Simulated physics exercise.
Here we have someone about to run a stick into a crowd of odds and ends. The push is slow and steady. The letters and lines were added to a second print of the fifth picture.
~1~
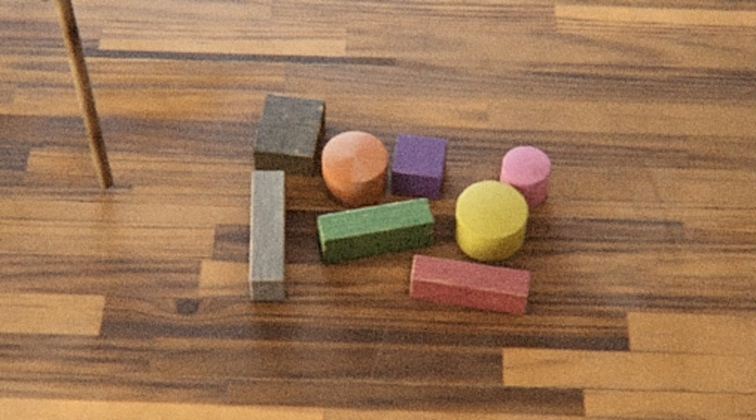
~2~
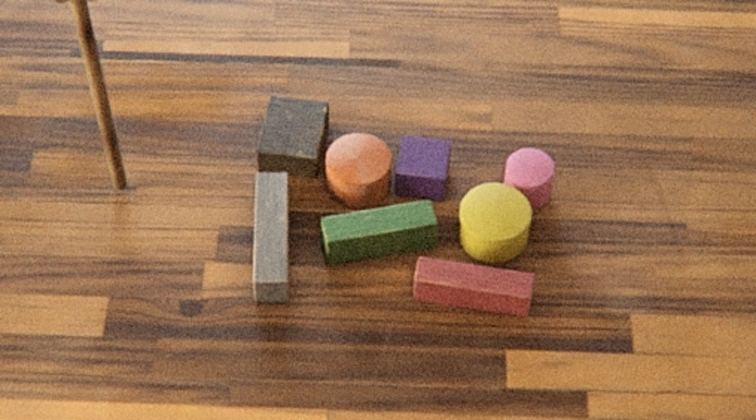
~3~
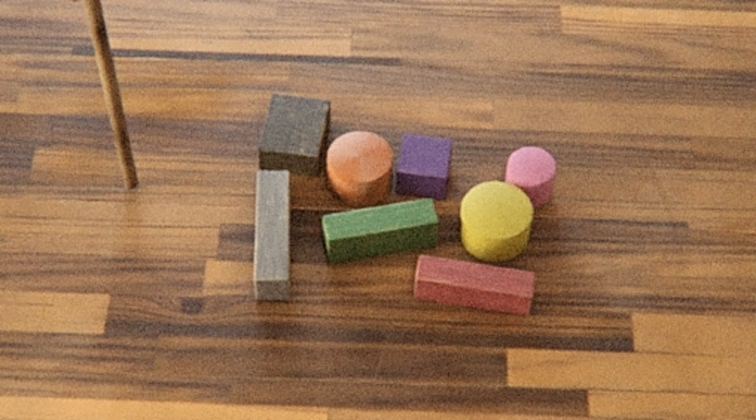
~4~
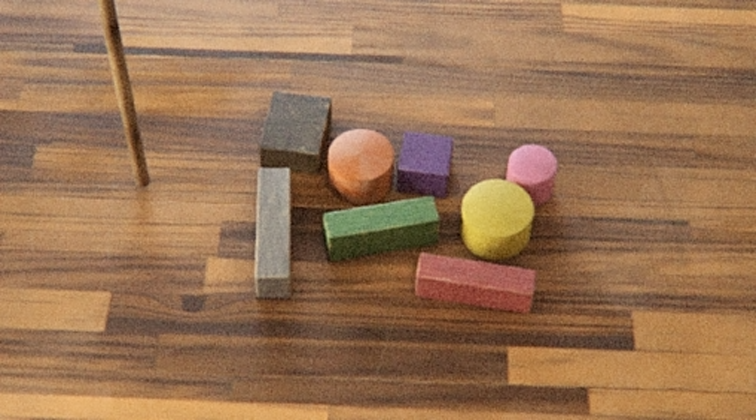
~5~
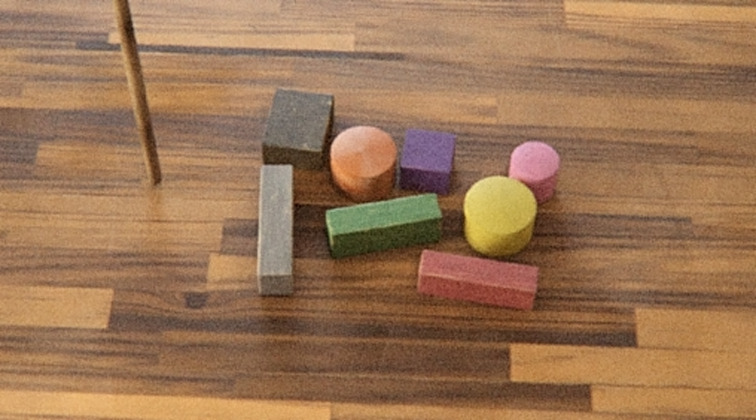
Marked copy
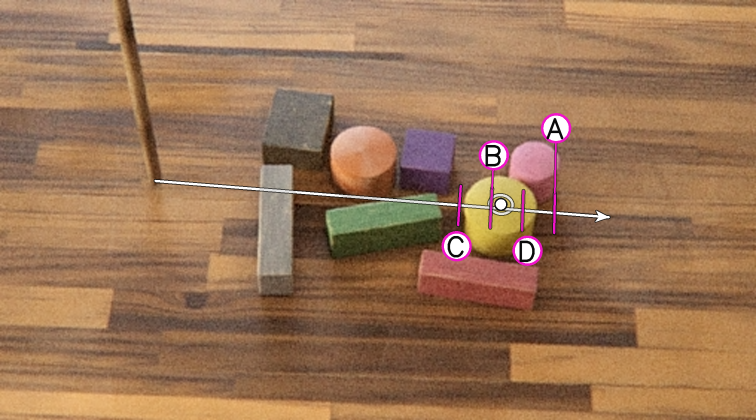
A striped wooden surface fills the view, seen from above at a slant. Near the middle sit a black block, an orange cylinder, a purple block and a small pink cylinder, with an upright grey bar, a green bar, a larger yellow cylinder and a red bar below them. A thin stick at upper left slides slowly rightward toward the still group without touching it, while the camera shifts very slightly.
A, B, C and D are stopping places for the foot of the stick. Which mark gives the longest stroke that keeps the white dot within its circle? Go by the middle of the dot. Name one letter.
It should halt at C.
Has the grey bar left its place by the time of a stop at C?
By then, yes.
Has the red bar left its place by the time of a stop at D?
By then, no.
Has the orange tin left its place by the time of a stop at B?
By then, yes.
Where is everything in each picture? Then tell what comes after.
Pink tin (525, 177); yellow tin (491, 221); grey bar (269, 235), in the first picture.
Grey bar (272, 237); red bar (474, 286), in the second picture.
Black block (295, 135); green bar (380, 230), in the third picture.
Orange tin (361, 167); purple block (425, 165), in the fourth picture.
Pink tin (534, 173); yellow tin (500, 216); grey bar (277, 229), in the fifth picture.
On the marked copy, A at (554, 213); B at (491, 208); C at (460, 206); D at (522, 210); the arrow from (155, 181) to (609, 218); the white dot at (500, 204).
Following C. Soon after the start, foot of the stick (264, 191).
Later, foot of the stick (373, 200); grey bar (302, 237); orange tin (376, 155).
In the end, foot of the stick (460, 207); grey bar (302, 237); orange tin (376, 155); the dot is still in its ring.
As for the rest, A shifts the dotted thing to (531, 235); B shifts the dotted thing to (519, 226); D shifts the dotted thing to (531, 235).
